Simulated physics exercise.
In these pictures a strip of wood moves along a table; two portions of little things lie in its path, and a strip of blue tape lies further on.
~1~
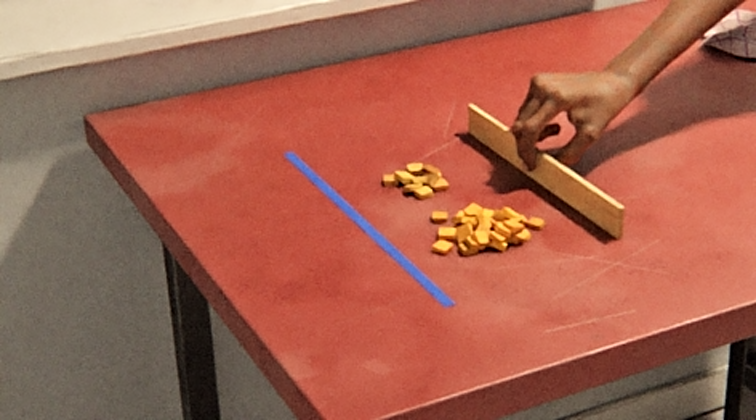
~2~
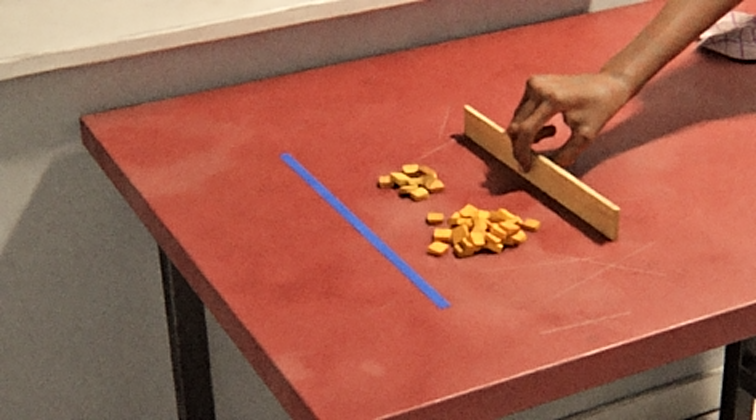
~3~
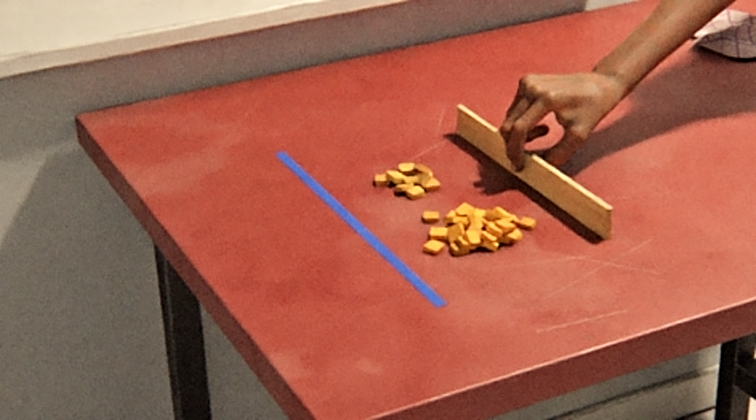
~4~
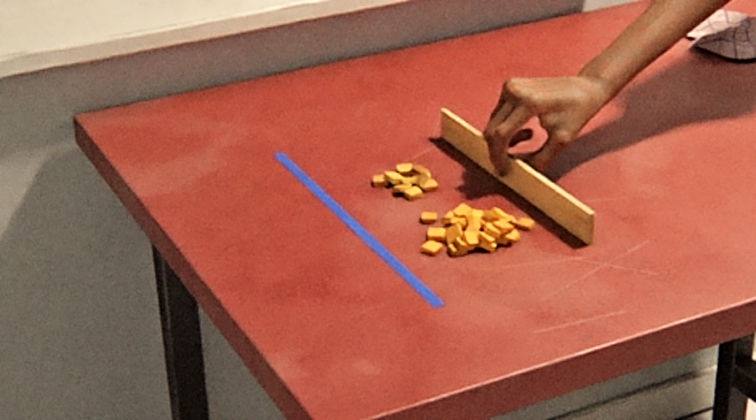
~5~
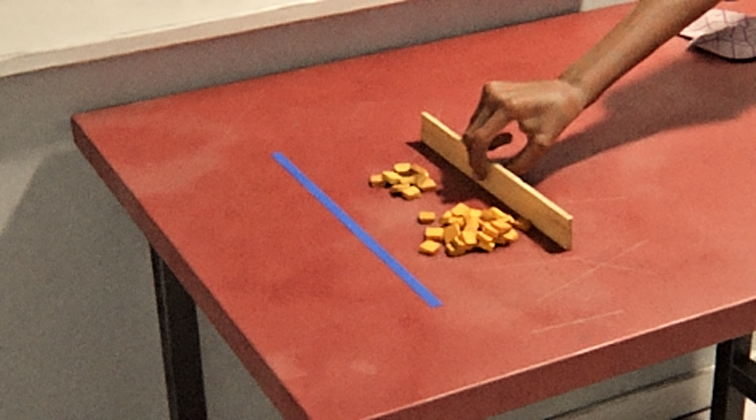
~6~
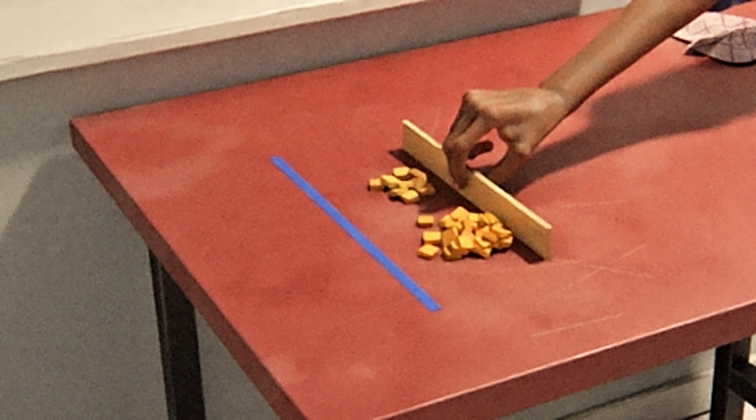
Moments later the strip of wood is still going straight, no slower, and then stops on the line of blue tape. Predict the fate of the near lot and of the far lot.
The near lot is not pushed off; the far lot is not pushed off.
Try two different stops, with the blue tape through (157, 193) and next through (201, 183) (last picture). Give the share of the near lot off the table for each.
Off the table, in order: 80, then 0, each out of a hundred.
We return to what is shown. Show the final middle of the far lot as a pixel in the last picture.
Its middle ends up near (306, 212).
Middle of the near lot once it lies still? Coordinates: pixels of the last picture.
I'd put it at about (357, 267) when it all comes to rest.
Then, 0.43 s past the last view, strip of wood still moving, near (405, 186); near lot all on the table, its front near (392, 260); far lot all on the table, its front near (342, 192).
Then, 0.88 s past the last view, strip of wood stopped at the blue tape; near lot all on the table, its front near (325, 278); far lot all on the table, its front near (281, 206).
Finally, strip of wood stopped at the blue tape; near lot all on the table, its front near (325, 278); far lot all on the table, its front near (281, 206).
